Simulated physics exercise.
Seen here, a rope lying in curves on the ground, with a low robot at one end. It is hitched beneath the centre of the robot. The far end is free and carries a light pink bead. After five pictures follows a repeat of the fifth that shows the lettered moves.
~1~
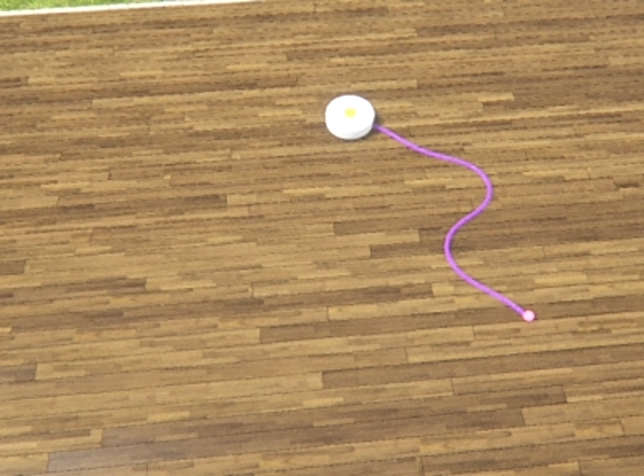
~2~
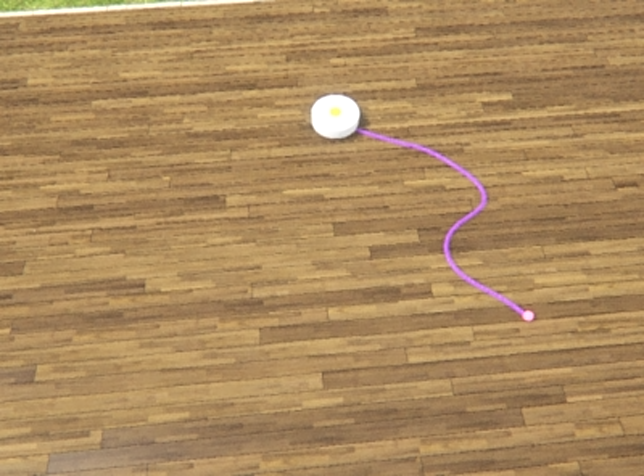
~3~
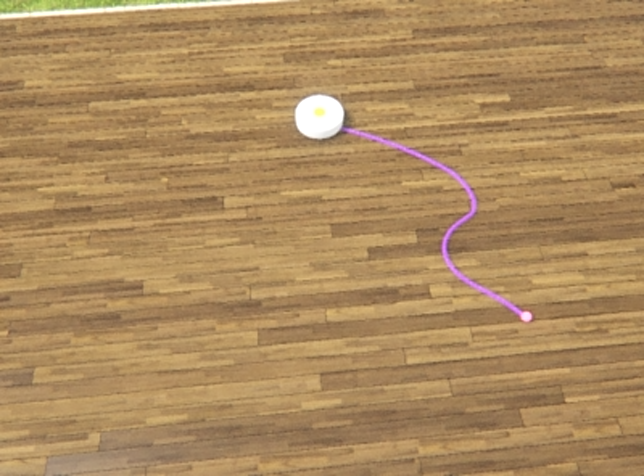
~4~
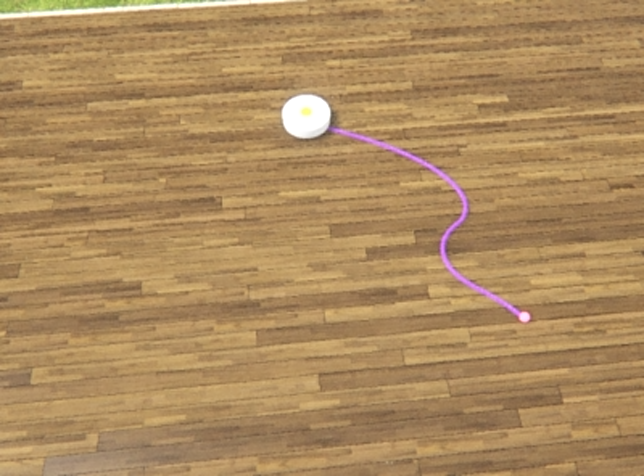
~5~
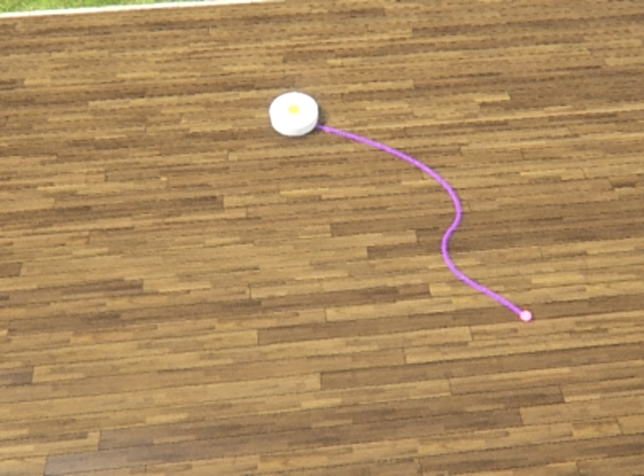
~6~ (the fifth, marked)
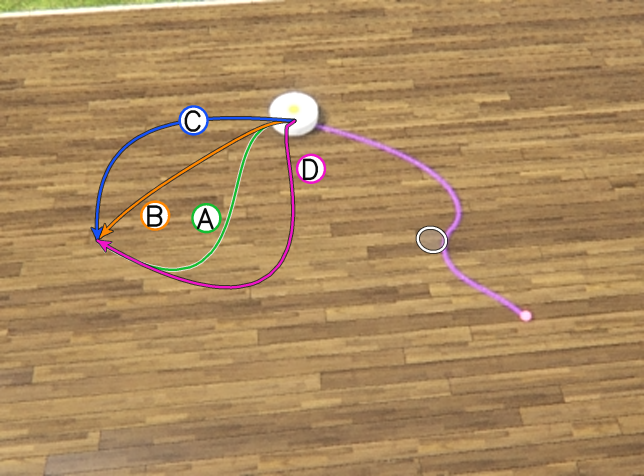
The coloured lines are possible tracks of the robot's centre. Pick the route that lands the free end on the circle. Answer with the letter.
Route C brings it to the ring.
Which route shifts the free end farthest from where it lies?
That is C.
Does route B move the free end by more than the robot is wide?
Yes.
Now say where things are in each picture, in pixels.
Robot (350, 118); free end (529, 316), in the first picture.
Robot (335, 118); free end (528, 316), in the second picture.
Robot (320, 118); free end (527, 317), in the third picture.
Robot (307, 118); free end (525, 317), in the fourth picture.
Robot (294, 115); free end (526, 316), in the fifth picture.
On the marked copy, A from (295, 121) via (228, 221) to (97, 241); B from (295, 121) via (193, 165) to (100, 237); C from (295, 121) via (154, 130) to (97, 241); D from (295, 121) via (279, 266) to (97, 241); the ring at (432, 240).
Following C. Soon after the start, robot (190, 115), middle of the rope (343, 178), free end (487, 282).
Later, robot (103, 168), middle of the rope (281, 171), free end (438, 242).
In the end, robot (94, 236), middle of the rope (270, 178), free end (432, 238); the free end is on the ring.
As for the rest, A leaves the free end at (477, 286); B leaves the free end at (461, 264); D leaves the free end at (478, 289).
